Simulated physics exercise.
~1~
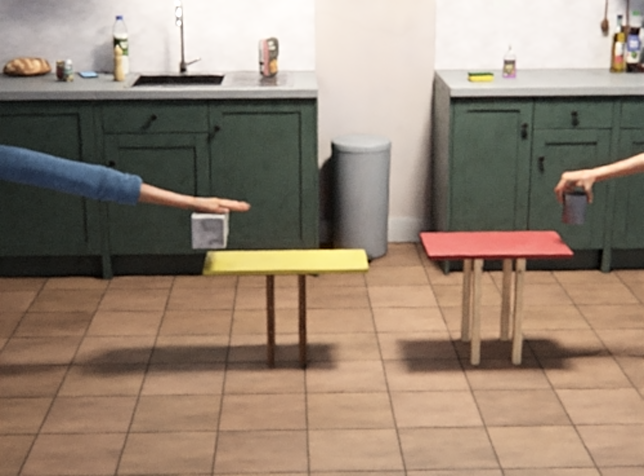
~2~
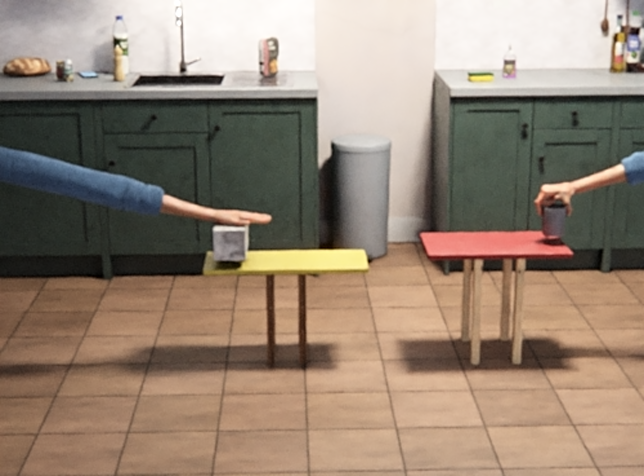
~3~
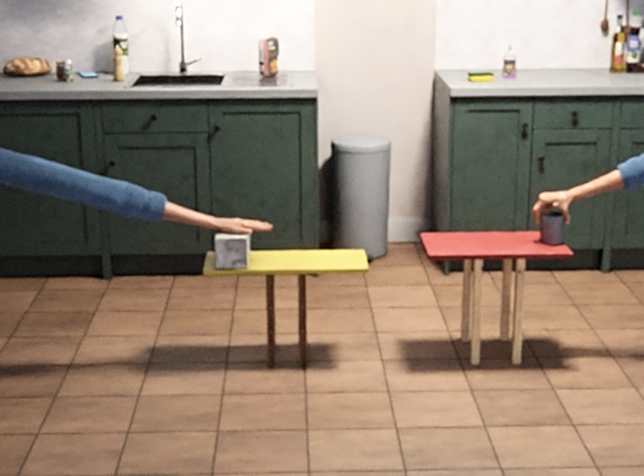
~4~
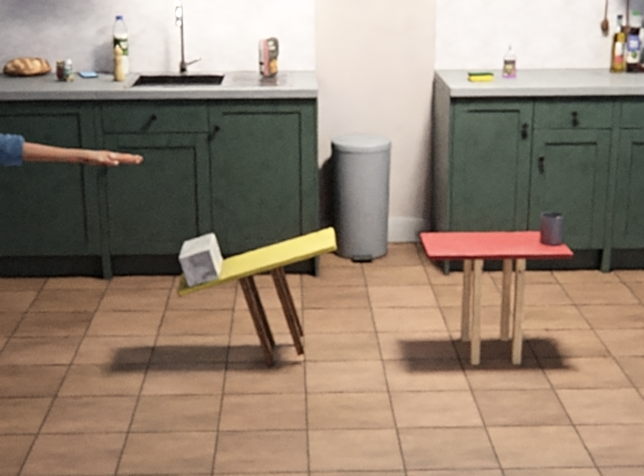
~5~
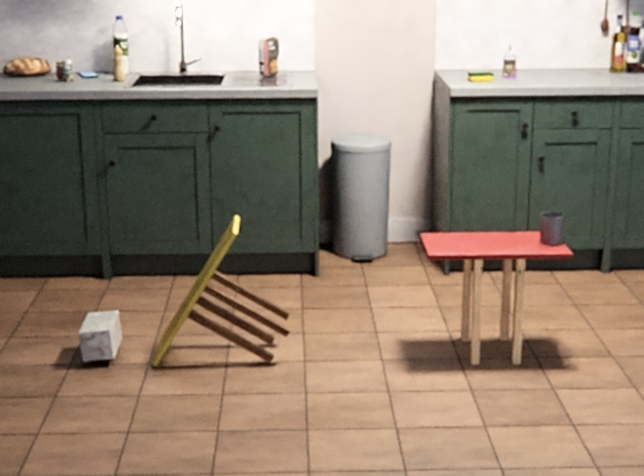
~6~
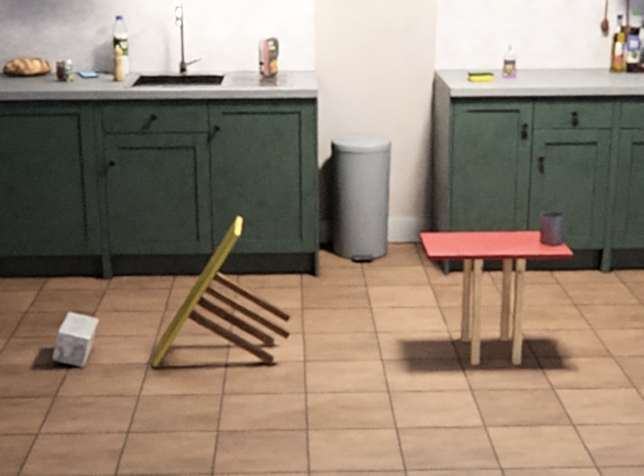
In a kitchen with dark green cupboards and a tiled floor, two hands reach in from opposite sides, one holding a grey slab over a slim yellow trestle and the other a dark beaker over a small red table. The left hand sets the slab near the trestle's left end, while the right hand stands the beaker near the table's right edge. As the hands draw back, the trestle tips to the left. The slab tumbles off onto the floor and rolls a little farther left. The trestle ends toppled, its top leaning steeply, while the red table stands level with the beaker upright.
